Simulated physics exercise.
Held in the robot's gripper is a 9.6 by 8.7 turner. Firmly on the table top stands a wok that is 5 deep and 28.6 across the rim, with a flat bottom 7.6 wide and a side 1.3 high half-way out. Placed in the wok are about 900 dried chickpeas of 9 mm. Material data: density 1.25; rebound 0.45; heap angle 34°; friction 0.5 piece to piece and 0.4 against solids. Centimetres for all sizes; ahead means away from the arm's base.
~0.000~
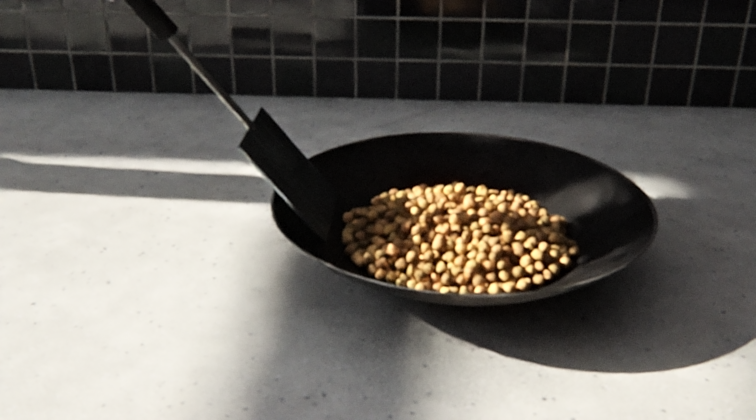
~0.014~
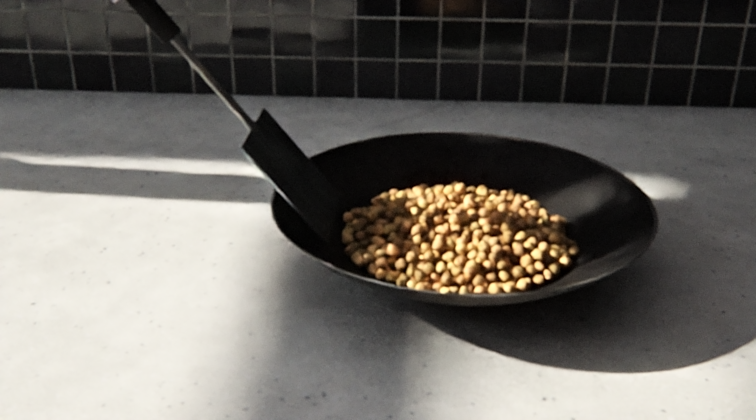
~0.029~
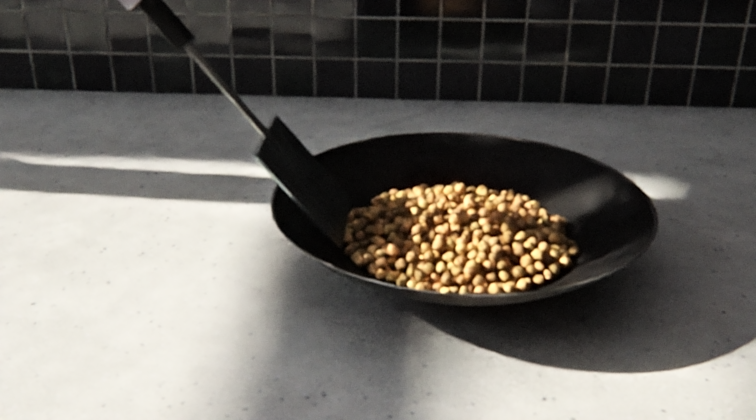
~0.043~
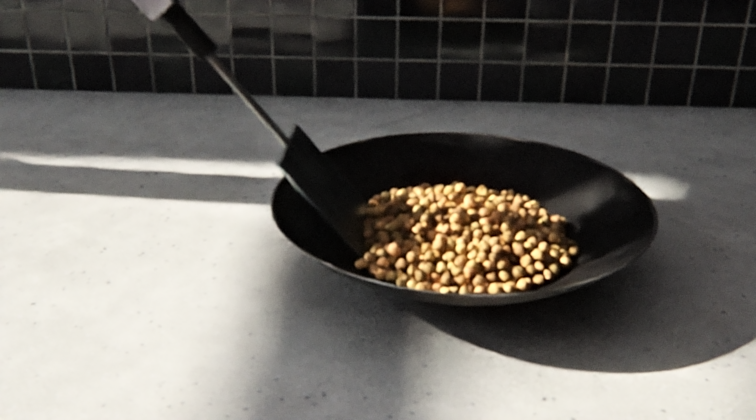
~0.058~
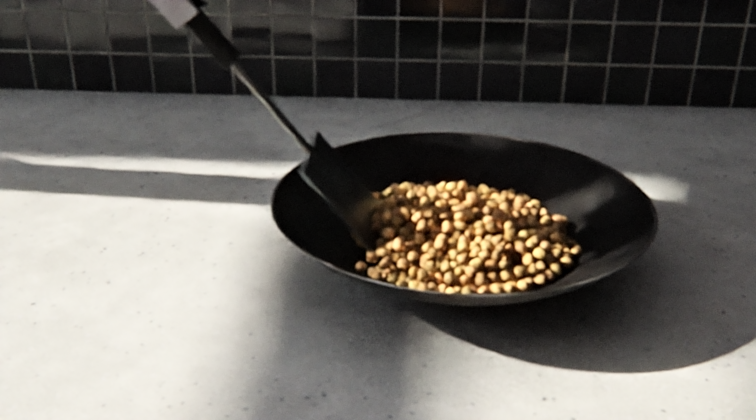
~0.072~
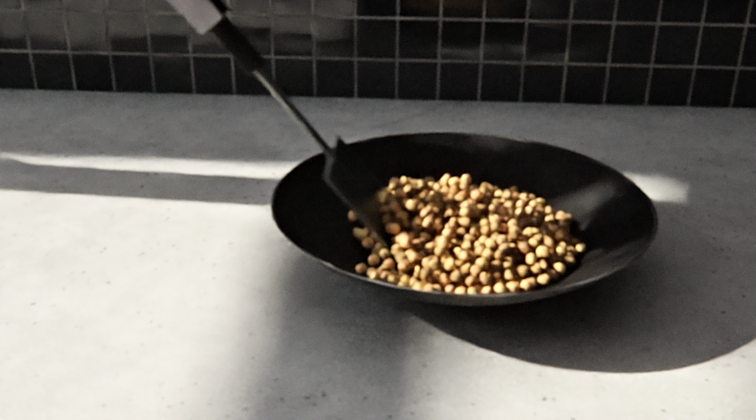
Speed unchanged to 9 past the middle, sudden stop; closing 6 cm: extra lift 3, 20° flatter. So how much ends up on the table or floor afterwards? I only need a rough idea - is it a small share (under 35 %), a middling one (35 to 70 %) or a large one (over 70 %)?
A middling one, 35 to 70 %.
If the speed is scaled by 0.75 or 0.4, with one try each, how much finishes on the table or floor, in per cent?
Close to 30 and 5 percent respectively.
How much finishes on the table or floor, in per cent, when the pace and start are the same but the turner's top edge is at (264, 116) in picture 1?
Near 40 in a hundred.
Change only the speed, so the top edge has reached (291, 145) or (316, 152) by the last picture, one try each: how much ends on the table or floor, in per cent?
About 15 and 35 percent.
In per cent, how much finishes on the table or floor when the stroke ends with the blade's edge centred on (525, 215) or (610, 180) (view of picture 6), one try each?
I'd say some 15 per cent, then some 45 per cent.
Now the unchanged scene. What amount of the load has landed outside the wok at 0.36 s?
I'd say close to 25 in a hundred.
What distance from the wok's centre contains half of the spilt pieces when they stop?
Estimate: Near 38 cm.
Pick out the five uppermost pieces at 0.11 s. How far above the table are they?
Estimated height above table: Approx. 7 cm.
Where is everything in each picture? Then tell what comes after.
Turner top edge at (250, 125), sloping 51°; upper third of the load around (458, 225), from x 345 to 575, top at y 185; 900 in the wok, in the first picture.
Turner top edge at (252, 127), sloping 51°; upper third of the load around (458, 225), from x 345 to 575, top at y 185, in the second picture.
Turner top edge at (265, 133), sloping 51°; upper third of the load around (458, 225), from x 350 to 575, top at y 185, in the third picture.
Turner top edge at (287, 143), sloping 51°; upper third of the load around (453, 224), from x 350 to 575, top at y 185, in the fourth picture.
Turner top edge at (309, 150), sloping 51°; upper third of the load around (452, 221), from x 350 to 580, top at y 185, in the fifth picture.
Turner top edge at (332, 155), sloping 51°; upper third of the load around (451, 219), from x 355 to 580, top at y 180; 900 in the wok, in the sixth picture.
By 0.11 s, sloping 51°, highest piece 7 above the table; 900 in the wok.
By 0.14 s, sloping 46°, highest piece 8 above the table; 900 in the wok.
By 0.36 s, sloping 31°, highest piece 10 above the table; 515 in the wok, 230 on the table or floor, 155 on the blade or in flight.
By 1.41 s, sloping 31°, highest piece 4 above the table; 515 in the wok, 385 on the table or floor.
Final count, 515 in the wok, 385 on the table or floor. That is 43 % on the table or floor.
